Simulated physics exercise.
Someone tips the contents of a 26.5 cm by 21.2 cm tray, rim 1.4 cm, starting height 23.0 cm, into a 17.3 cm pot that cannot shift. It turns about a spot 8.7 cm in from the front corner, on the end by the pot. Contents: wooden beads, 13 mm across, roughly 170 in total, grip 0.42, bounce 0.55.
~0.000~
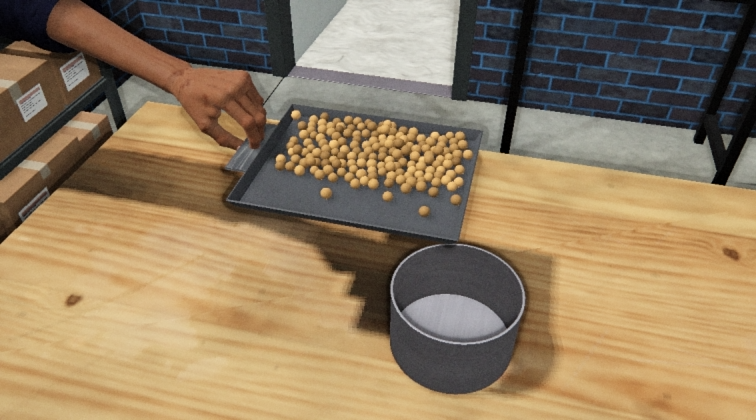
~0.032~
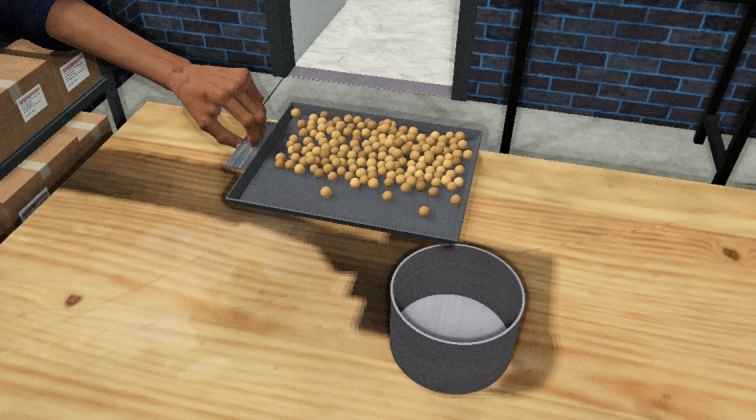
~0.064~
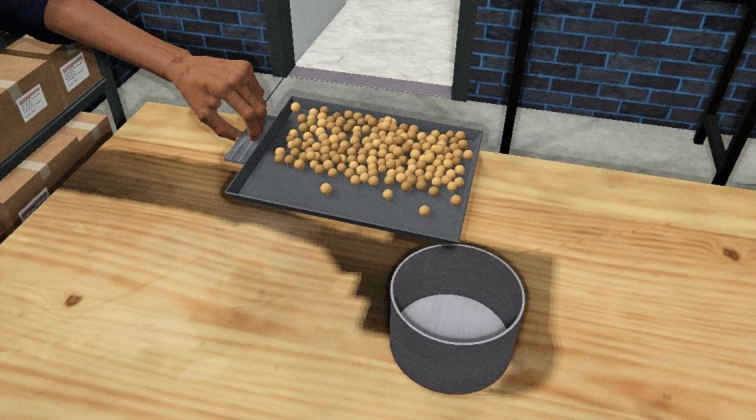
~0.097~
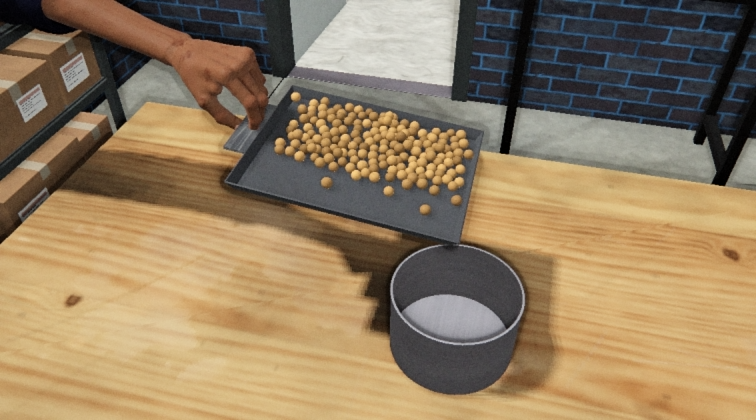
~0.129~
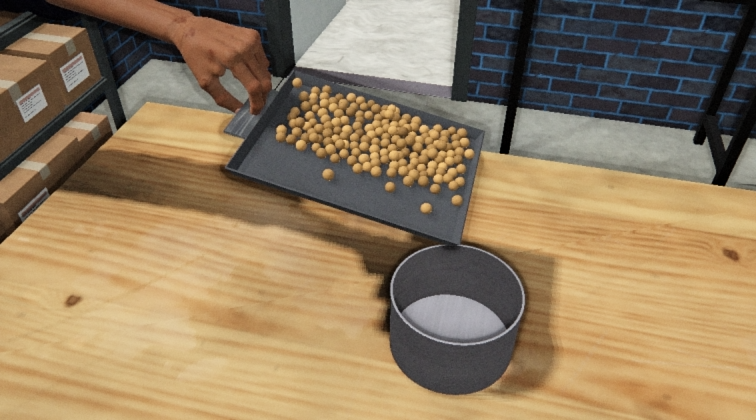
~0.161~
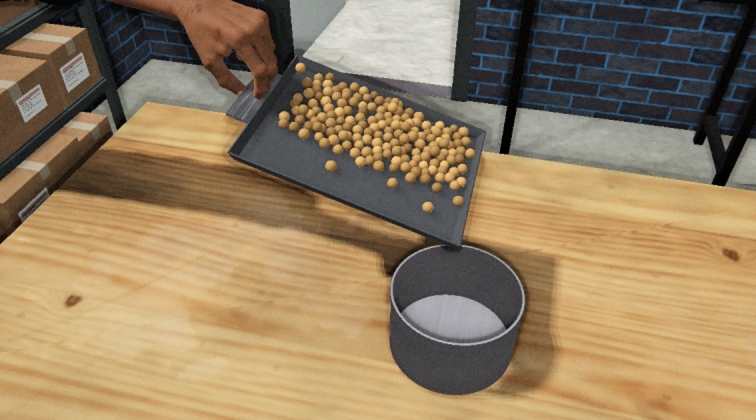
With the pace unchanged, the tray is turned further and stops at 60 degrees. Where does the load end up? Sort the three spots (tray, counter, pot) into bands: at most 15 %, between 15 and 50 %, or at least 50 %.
Tray: Up to 15 %; counter: 50 % or more; pot: 15 to 50 %.
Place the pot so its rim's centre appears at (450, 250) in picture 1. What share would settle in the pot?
10 %.
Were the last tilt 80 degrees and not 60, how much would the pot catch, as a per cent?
Result: Close to 35 %.
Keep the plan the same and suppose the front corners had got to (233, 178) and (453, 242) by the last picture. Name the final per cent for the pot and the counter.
You'd end with pot at 70 and counter at 30.
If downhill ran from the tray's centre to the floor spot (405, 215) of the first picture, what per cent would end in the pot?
Something like 60 in a hundred.
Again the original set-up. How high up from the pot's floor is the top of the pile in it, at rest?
It gets to about 1.5 cm.
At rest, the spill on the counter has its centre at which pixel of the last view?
Centre of spill: Around pixel (587, 330).
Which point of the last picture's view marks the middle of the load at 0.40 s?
I reckon close to (446, 132).
Then, at 0.30 s, tilt 40 degrees; the tray holds 100 %, the pot 0 %.
After 0.40 s, tilt 56 degrees; the tray holds 100 %, the pot 0 %.
After 0.63 s, tilt 60 degrees; the tray holds 20 %, the pot 10 %.
By 2.4 s all is still; tray 5 %, counter 60 %, pot 30 %.
